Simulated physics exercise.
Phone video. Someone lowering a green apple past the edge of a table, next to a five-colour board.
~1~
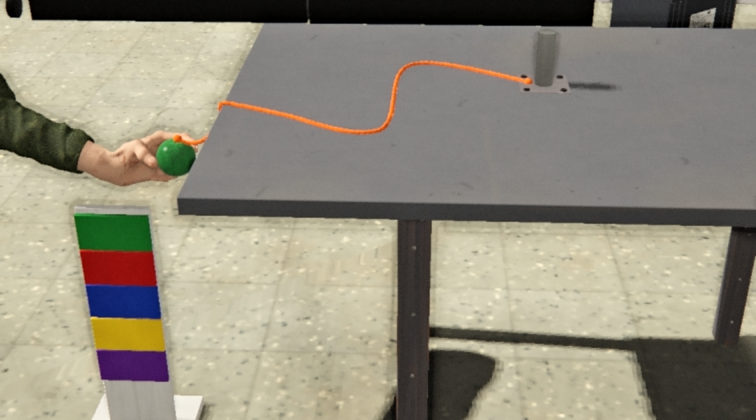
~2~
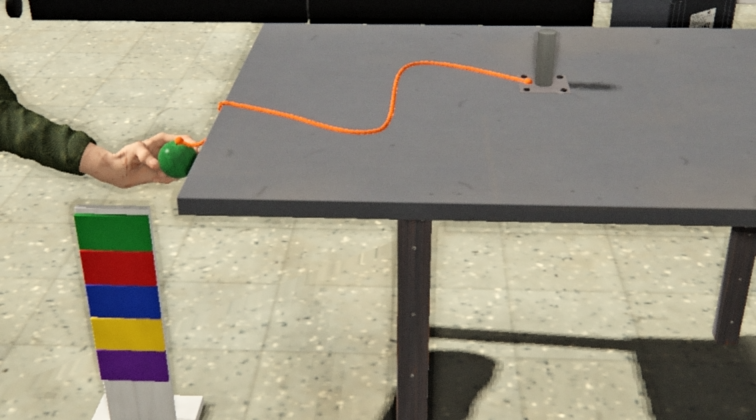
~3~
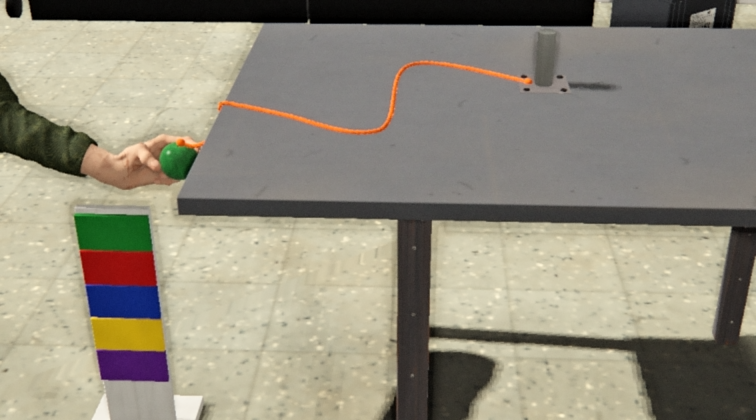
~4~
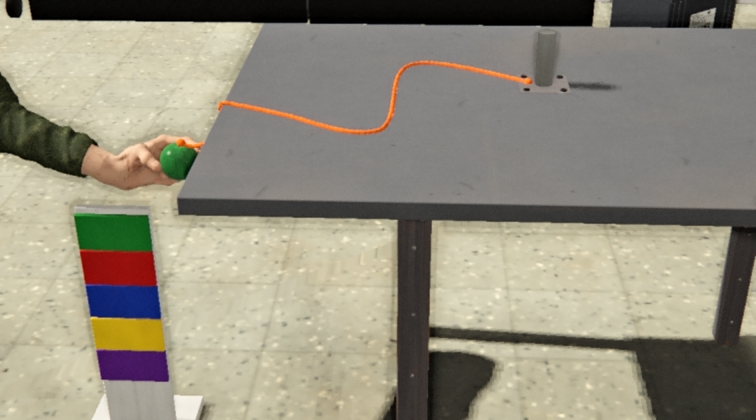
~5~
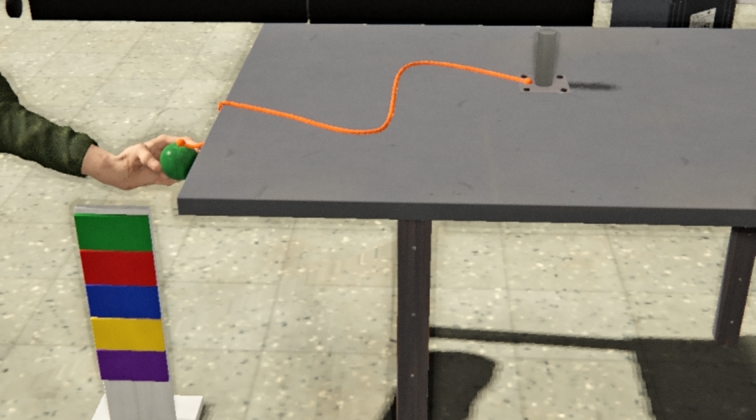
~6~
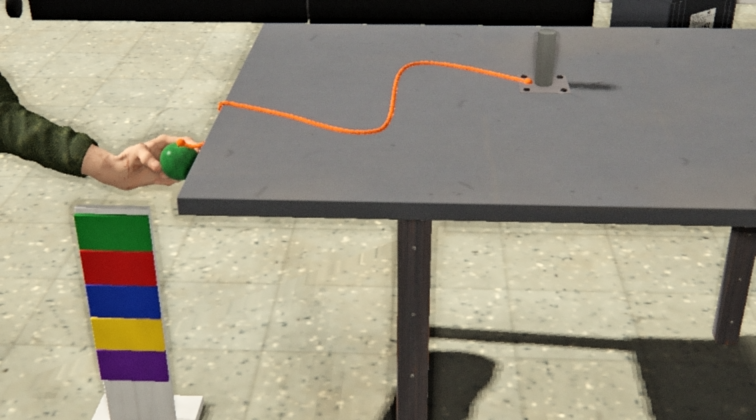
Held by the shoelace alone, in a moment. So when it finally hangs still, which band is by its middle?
At yellow.
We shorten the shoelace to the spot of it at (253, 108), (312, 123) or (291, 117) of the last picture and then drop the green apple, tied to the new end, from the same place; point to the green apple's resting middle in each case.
About (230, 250), then (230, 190), then (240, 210).
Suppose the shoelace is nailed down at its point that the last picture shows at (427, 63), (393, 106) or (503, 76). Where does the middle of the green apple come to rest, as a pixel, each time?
Result per try (px, approx.): (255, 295); (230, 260); (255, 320).
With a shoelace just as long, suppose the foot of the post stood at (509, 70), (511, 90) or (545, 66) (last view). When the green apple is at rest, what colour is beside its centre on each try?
Answer, in order: Purple, purple, yellow.
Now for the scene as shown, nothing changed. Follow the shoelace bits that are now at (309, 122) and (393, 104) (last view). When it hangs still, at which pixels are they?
I'd say about (241, 165) for one and about (283, 82) for the other.
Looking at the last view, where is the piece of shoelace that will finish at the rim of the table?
That spot lies near (385, 126).
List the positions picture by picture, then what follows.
Green apple (176, 157); green (113, 234); red (118, 269); blue (123, 303); yellow (128, 336); purple (132, 367), in the first frame.
Green apple (178, 160); shoelace through (484, 72) (404, 69) (393, 103) (340, 130) (255, 109), in the second frame.
Green apple (179, 161), in the third frame.
Green apple (180, 162); shoelace through (484, 72) (404, 69) (393, 103) (340, 130) (255, 109), in the fourth frame.
Green apple (180, 162), in the fifth frame.
Green apple (180, 162); shoelace through (484, 72) (404, 69) (393, 103) (340, 130) (255, 109), in the sixth frame.
Soon after, apple near (244, 291); level with blue.
Then, apple near (250, 309); level with yellow.
At rest, apple near (258, 314); level with yellow. Its middle rests at the yellow band.
